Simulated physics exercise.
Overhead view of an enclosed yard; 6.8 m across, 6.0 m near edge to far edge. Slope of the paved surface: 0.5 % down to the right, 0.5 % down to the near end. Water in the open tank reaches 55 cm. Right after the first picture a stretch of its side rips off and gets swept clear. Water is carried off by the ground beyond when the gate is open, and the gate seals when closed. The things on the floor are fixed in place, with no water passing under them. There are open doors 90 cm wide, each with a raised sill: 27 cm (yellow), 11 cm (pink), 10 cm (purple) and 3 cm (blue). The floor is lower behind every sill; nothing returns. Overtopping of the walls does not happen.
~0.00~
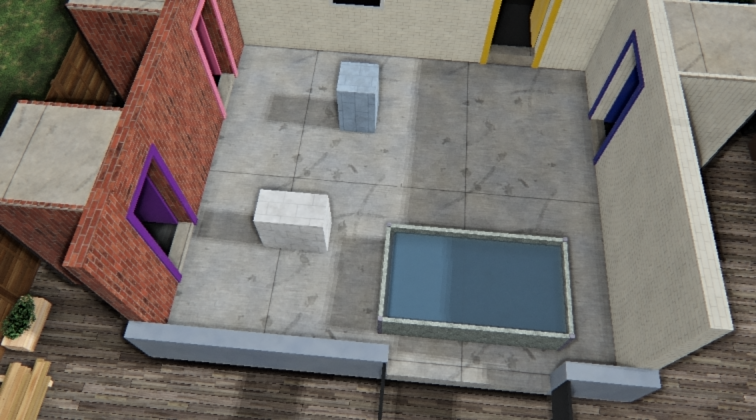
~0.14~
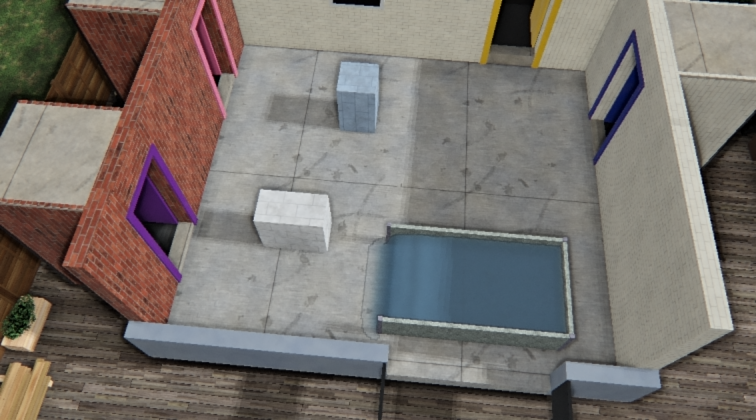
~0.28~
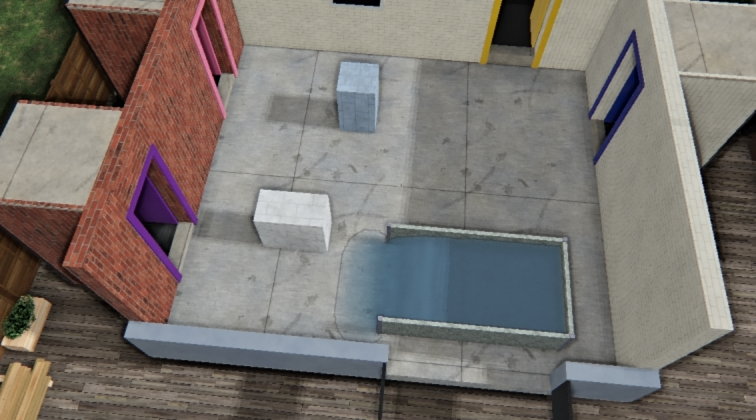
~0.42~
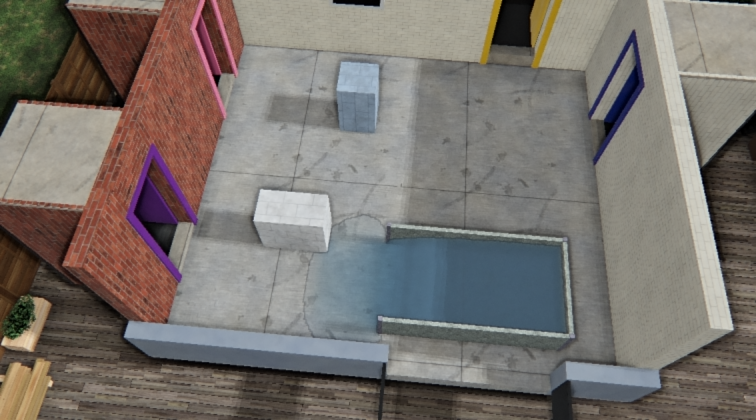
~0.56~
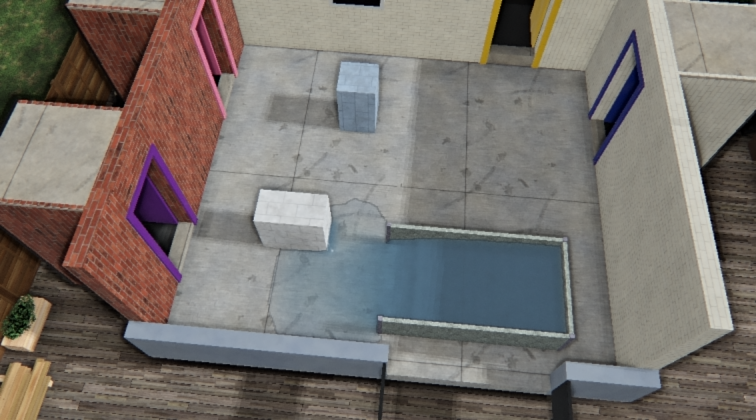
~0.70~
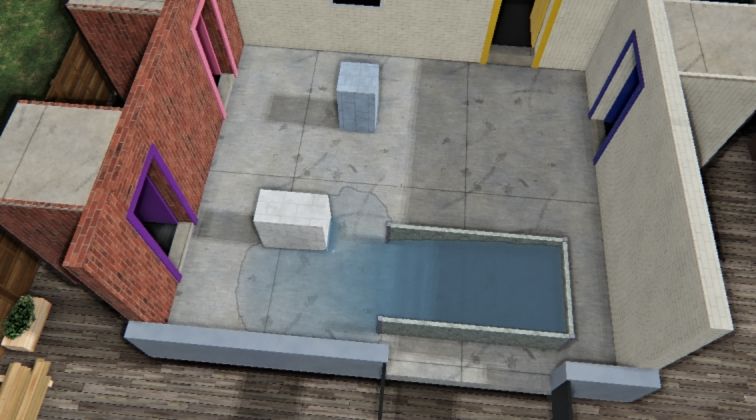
The footage shows a walled yard from above, with two pale blocks and a water-filled open tank; the tank's left side disappears, and water pours out leftward, spreading across the paved floor and around the nearer white block.
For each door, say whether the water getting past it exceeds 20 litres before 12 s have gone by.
Result: The yellow door is going to fall short of the limit; the pink door is going to fall short of the limit; the purple door is going to top the limit; the blue door is going to top the limit.
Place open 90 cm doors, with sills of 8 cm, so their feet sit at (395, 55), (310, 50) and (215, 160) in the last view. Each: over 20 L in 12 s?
First doorway falls short, second gets there, third falls short.
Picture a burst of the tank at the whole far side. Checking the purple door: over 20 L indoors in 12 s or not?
Measured against that limit, the purple door stays within it.
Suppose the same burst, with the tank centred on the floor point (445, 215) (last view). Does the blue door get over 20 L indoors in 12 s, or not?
Lab note: Blue door limit exceeded.
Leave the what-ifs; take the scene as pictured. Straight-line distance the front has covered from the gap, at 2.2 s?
About 4.0 m.
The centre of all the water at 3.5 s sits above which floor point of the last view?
Roughly (323, 258) in the last picture.
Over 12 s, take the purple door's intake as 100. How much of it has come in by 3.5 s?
Estimate: Around 70 per cent.
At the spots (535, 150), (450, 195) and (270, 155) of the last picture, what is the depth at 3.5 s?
The depths come out at 0, 0 and 6 centimetres, in the order listed.
After 1.4 s water covers 20 % of the floor and is deepest (31 cm) near (332, 252); yellow door not reached, pink door not reached, purple door 16 cm at the sill, 8 L in, blue door not reached.
After 2.2 s water covers 30 % of the floor and is deepest (38 cm) near (165, 336); yellow door not reached, pink door not reached, purple door 23 cm at the sill, 53 L in, blue door not reached.
After 3.5 s water covers 45 % of the floor and is deepest (30 cm) near (165, 336); yellow door not reached, pink door 4 cm at the sill, 0 L in, purple door 22 cm at the sill, 136 L in, blue door not reached.
After 7.0 s water covers 75 % of the floor and is deepest (13 cm) near (277, 62); yellow door 5 cm at the sill, 0 L in, pink door 6 cm at the sill, 0 L in, purple door 8 cm at the sill, 196 L in, blue door not reached.
After 12.0 s water covers 95 % of the floor and is deepest (12 cm) near (584, 364); yellow door 4 cm at the sill, 0 L in, pink door 4 cm at the sill, 0 L in, purple door 3 cm at the sill, 196 L in, blue door 7 cm at the sill, 51 L in.
